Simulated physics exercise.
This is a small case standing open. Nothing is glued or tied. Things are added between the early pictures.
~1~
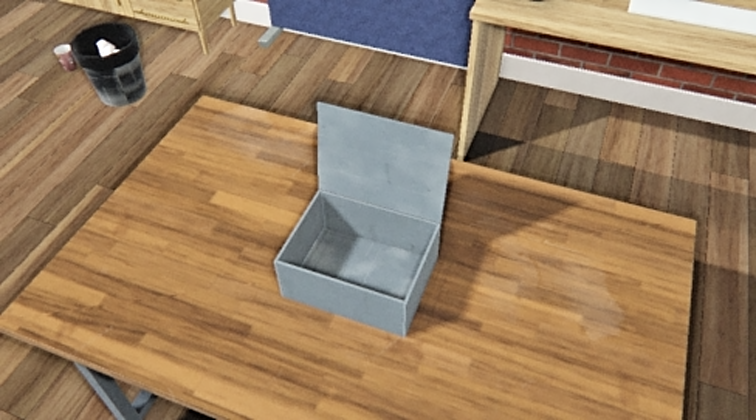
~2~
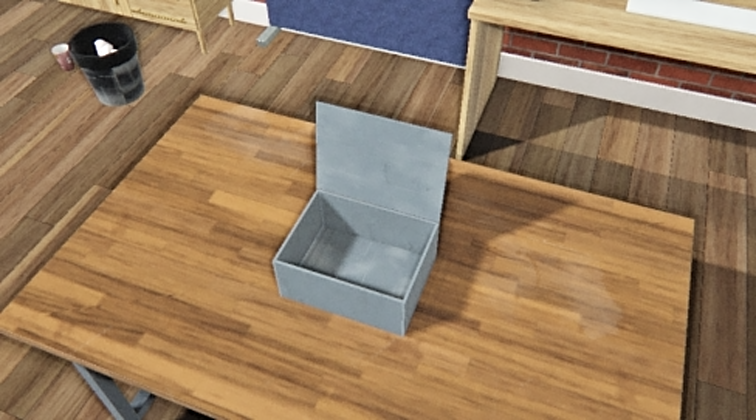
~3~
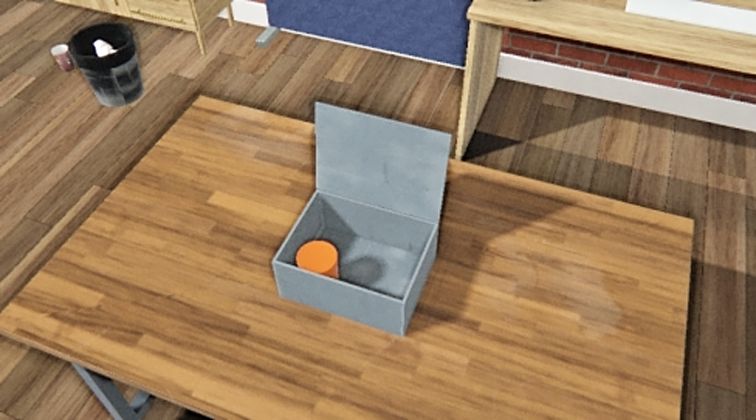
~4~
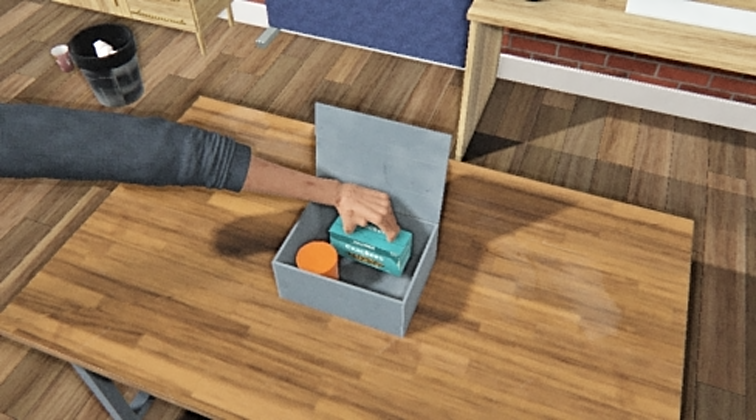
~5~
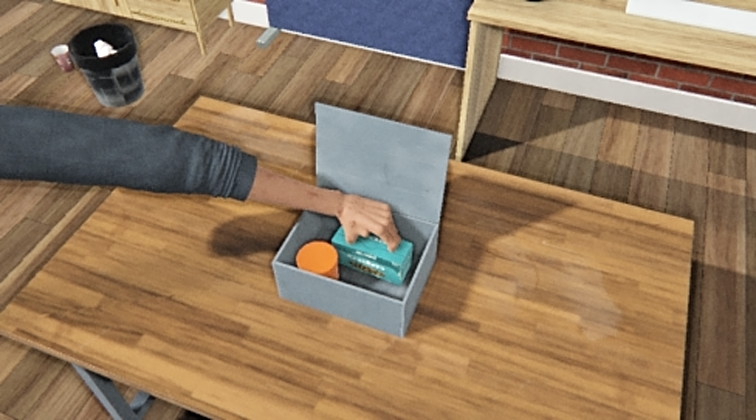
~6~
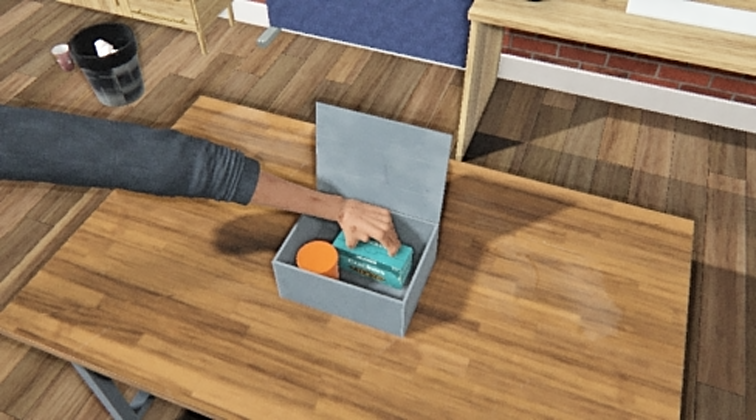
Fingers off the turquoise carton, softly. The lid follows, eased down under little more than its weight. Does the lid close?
As it turns out, it closes.
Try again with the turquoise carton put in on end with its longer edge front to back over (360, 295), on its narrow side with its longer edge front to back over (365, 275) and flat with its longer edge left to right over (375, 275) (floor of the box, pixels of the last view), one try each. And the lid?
First try: It will not close; second try: It sits on the rim; third try: It closes.
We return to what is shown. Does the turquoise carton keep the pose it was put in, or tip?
It keeps its pose.
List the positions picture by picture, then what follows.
The last thing is not in view yet, in the first frame.
The last thing is not in view yet, in the second frame.
The last thing is not in view yet, in the third frame.
Coming down; turquoise carton (371, 243), in the fourth frame.
Coming down; turquoise carton (372, 253), in the fifth frame.
In place under the hand; turquoise carton (372, 257), in the sixth frame.
Then, 1.20 s later than the last frame, lid starting down.
Then, 1.60 s later than the last frame, lid 59° above the rim.
Then, 1.90 s later than the last frame, lid 36° above the rim.
Then, 2.20 s later than the last frame, lid 9° above the rim.
When it is over, lid shut; both as before. End places, in pixels of the last picture, turquoise carton near (372, 258).
